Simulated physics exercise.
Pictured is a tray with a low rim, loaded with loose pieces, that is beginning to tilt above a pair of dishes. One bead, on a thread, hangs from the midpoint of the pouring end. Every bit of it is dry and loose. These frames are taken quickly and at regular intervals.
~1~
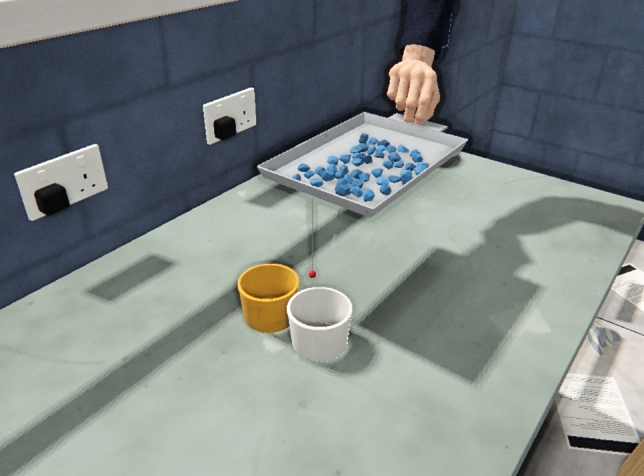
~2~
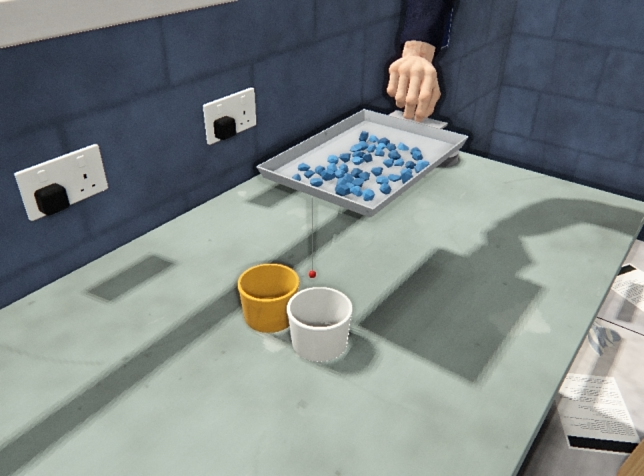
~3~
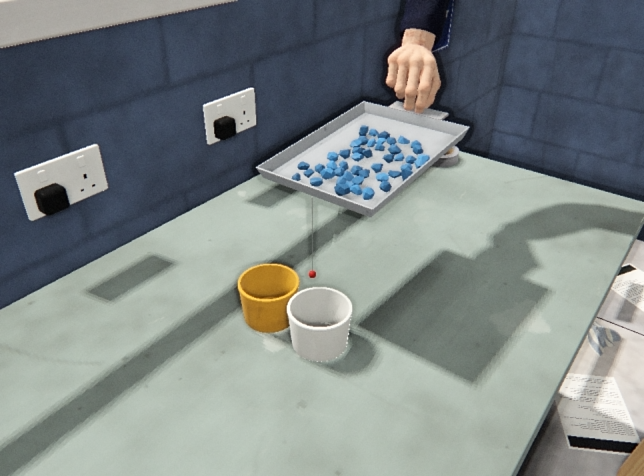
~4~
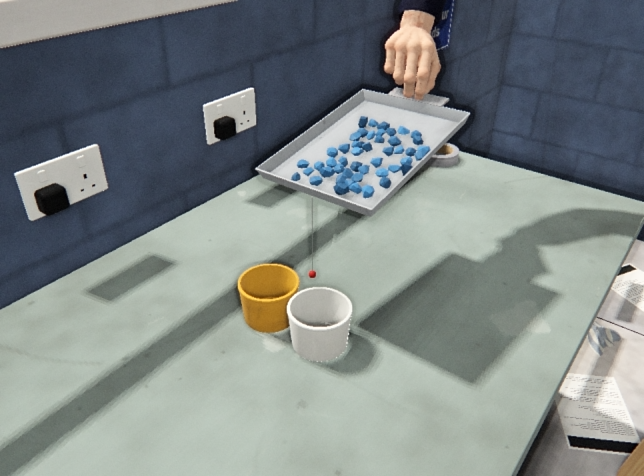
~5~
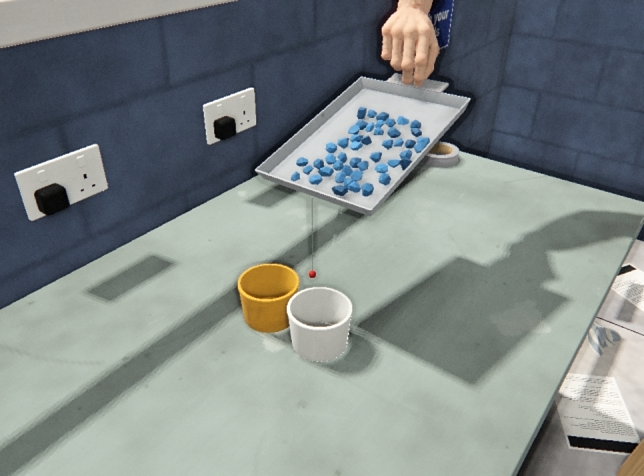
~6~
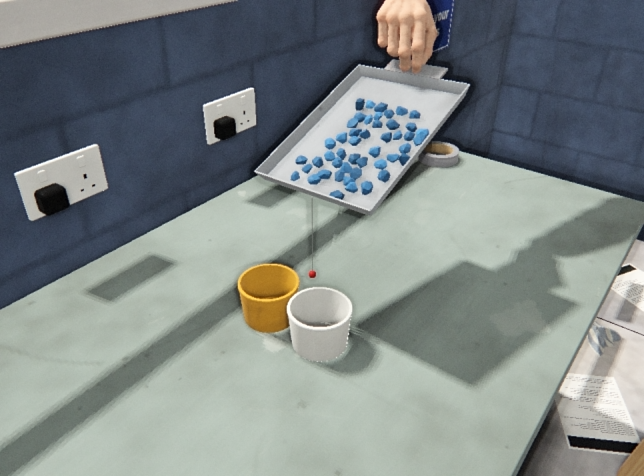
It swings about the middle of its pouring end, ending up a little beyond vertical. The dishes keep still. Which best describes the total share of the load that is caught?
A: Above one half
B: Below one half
A.
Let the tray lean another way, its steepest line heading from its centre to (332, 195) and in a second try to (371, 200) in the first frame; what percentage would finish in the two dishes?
About 60 and 20 percent.
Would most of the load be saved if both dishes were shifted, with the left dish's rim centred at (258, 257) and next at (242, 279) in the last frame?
Result - try one, below the halfway mark; try two, past the halfway mark.
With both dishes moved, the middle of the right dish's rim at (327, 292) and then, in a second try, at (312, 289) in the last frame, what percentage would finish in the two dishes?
About 10 per cent, then about 30 per cent.
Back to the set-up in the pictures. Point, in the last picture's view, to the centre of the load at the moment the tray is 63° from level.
Near (312, 176).
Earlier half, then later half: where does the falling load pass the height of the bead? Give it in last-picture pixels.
The first part at (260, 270); the rest at (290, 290).
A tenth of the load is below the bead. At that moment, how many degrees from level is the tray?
I'd say close to 80 degrees.
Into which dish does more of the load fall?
That's the left side.
Just after the last frame, tray tipped steeply; almost all on the tray; just a few in the air.
A moment on, tray tipped right over; roughly a third on the tray; just a few in the right dish; roughly a quarter in the left dish; about a tenth outside both; roughly a quarter in the air.
Further on, tray tipped past a quarter turn; roughly a quarter in the right dish; roughly half in the left dish; roughly a third outside both.
When it is over, tray tipped past a quarter turn; roughly a quarter in the right dish; roughly half in the left dish; roughly a third outside both.
